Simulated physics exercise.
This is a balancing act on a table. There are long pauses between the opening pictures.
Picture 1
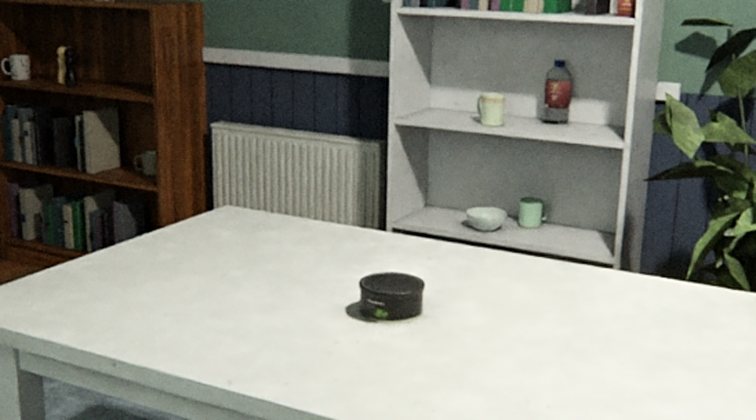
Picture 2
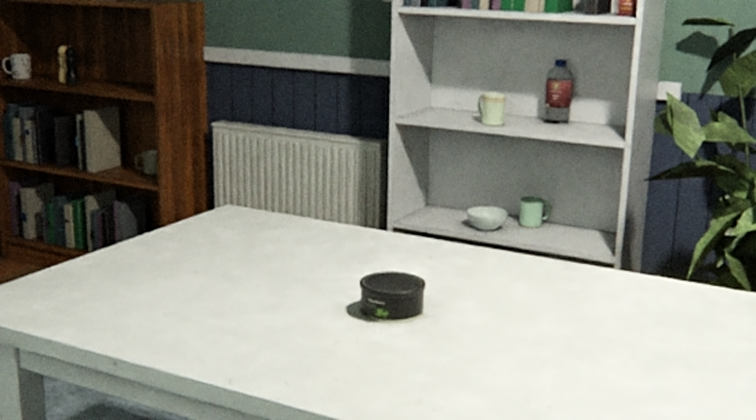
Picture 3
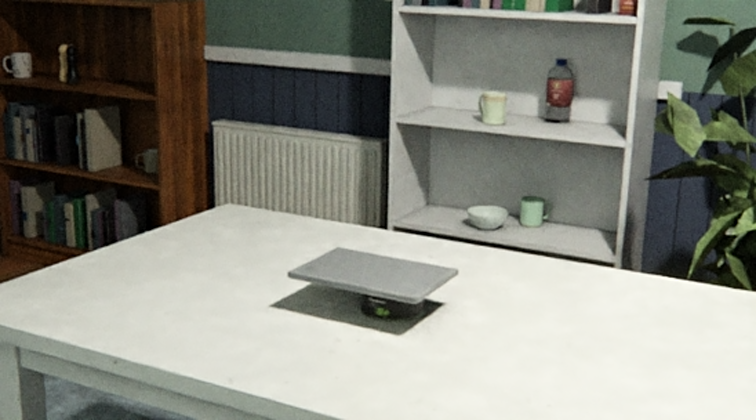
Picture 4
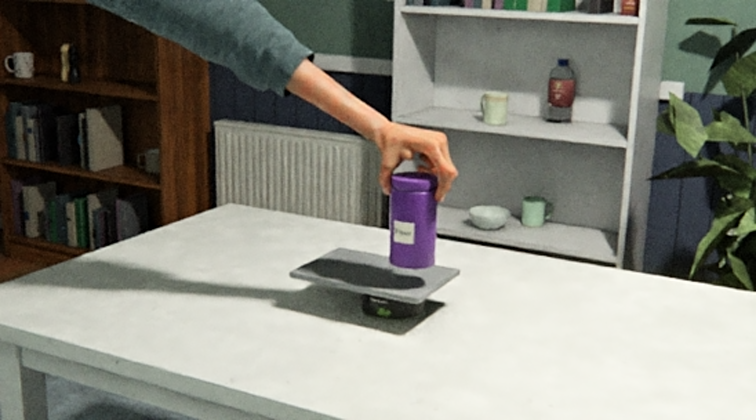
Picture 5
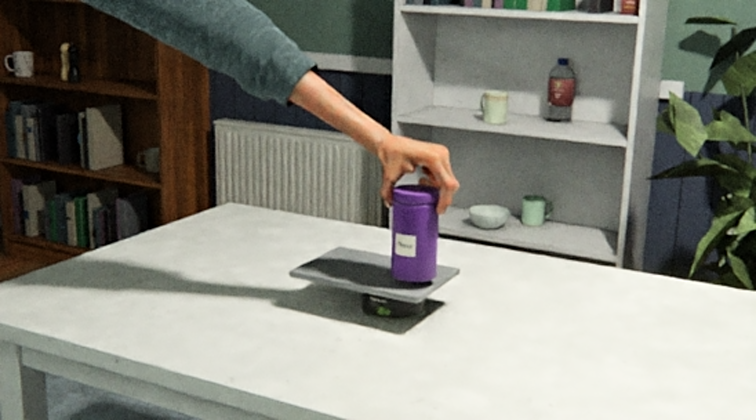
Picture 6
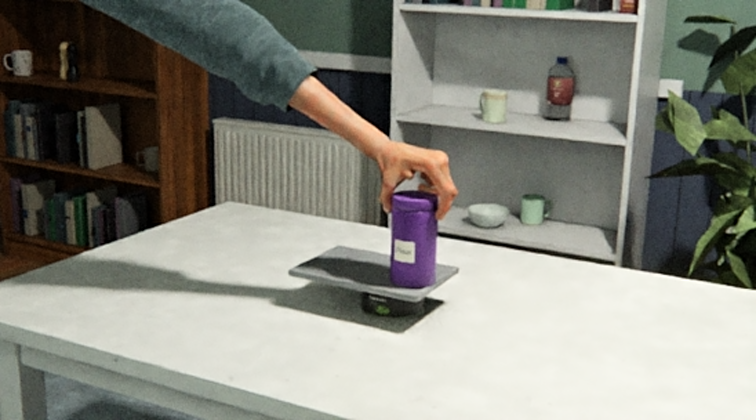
At first, a small black tub sits alone on a white table in front of shelves and a radiator. Then a flat grey board lies across the top of the tub. A hand reaches in from the left holding a purple jar and lowers it slightly onto the board's right side, still gripping it.
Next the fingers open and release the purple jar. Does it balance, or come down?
As it turns out, it holds.
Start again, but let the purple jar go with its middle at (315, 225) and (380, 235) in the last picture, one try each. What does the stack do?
In the first case it comes apart; in the second case it holds.
Then, 0.20 s past the last view, nothing moves.
Then, 0.40 s past the last view, purple jar resting near (414, 239).
Finally, all 3 still in place. Final places as the last picture's camera would see them, purple jar near (414, 239). The stack stays up.
